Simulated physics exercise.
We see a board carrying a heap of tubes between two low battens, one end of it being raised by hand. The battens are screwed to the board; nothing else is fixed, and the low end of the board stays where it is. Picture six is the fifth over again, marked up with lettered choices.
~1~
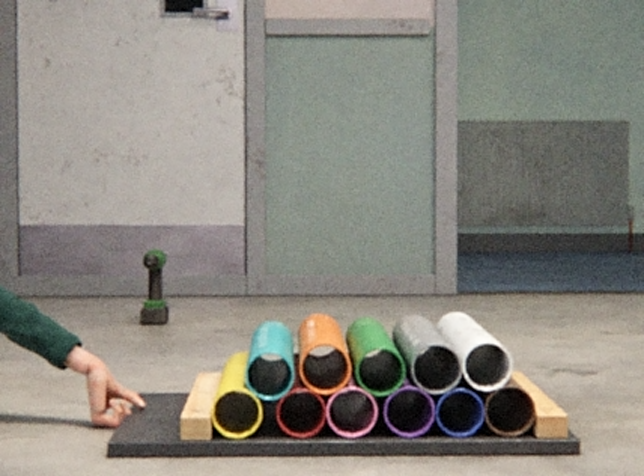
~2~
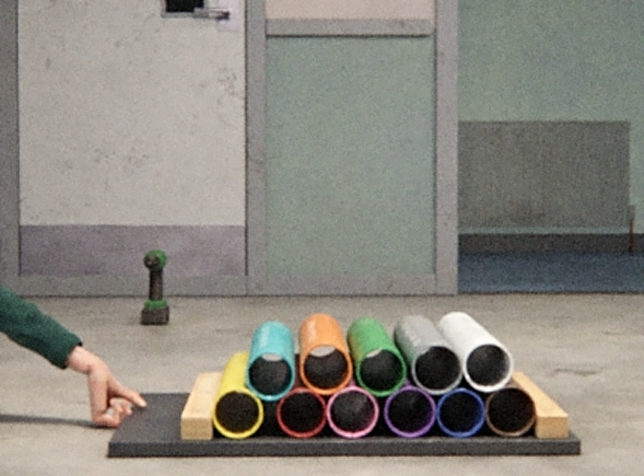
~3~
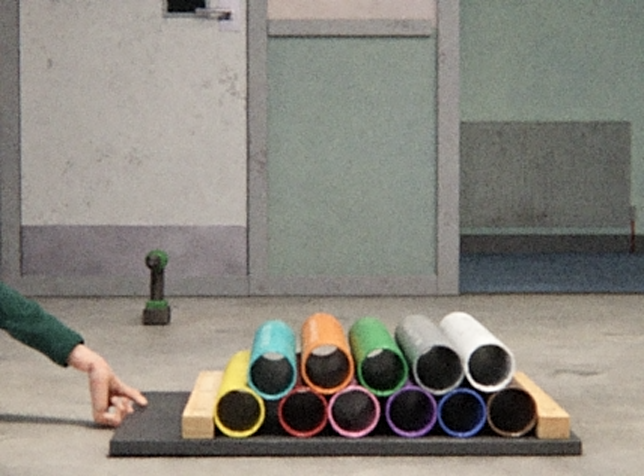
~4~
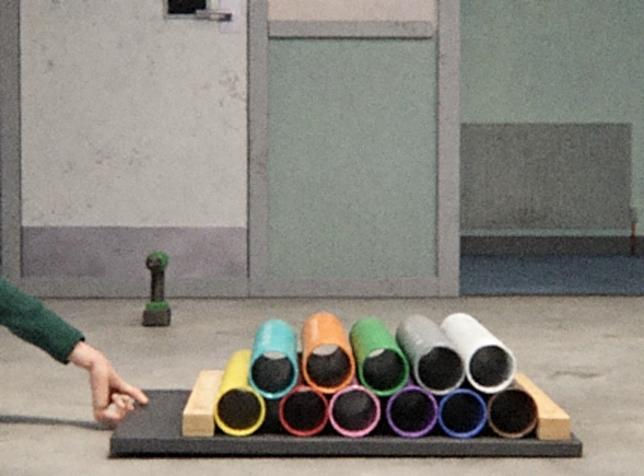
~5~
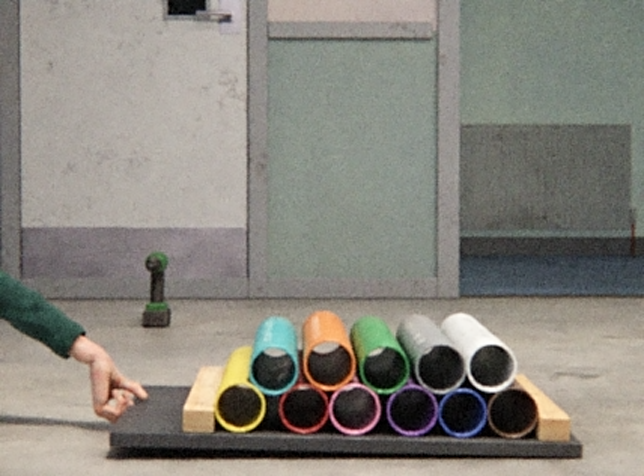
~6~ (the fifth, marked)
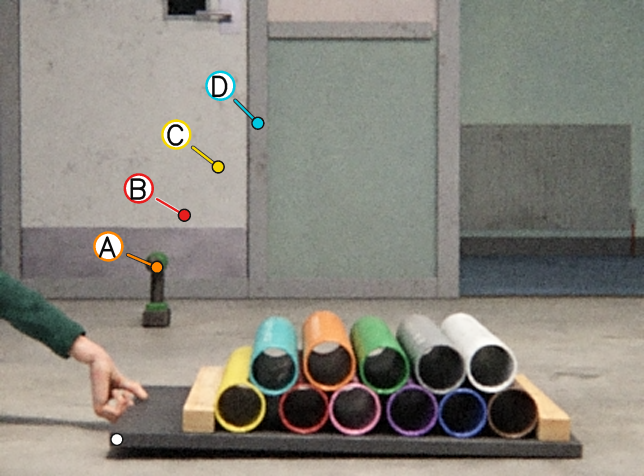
A hand in a green sleeve slowly lifts the left end of a dark board by a slight amount, the tubes staying stacked as they rise with it. Yellow, red, pink, purple, blue and brown tubes line the bottom between two pale wooden battens, with turquoise, orange, green, grey and white above. The nearly still camera faces a worn room, a green-and-black drill standing behind.
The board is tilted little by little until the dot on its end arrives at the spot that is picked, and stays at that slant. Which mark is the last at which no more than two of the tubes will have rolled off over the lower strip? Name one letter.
The last mark within the limit is A.
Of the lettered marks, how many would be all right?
The number is one.
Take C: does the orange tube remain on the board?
No, with C.
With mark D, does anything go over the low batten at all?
Yes.
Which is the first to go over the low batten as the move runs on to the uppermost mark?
It is the white one.
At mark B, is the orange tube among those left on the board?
No, with B.
On the copy, A at (157, 267); B at (184, 215); C at (218, 167); D at (258, 123); the white dot at (117, 440).
On A. First, board at 15°.
Then, board at 23°.
Finally, board at 23°, none over the low batten.
By contrast, B five over the low batten; C five over the low batten; D five over the low batten.
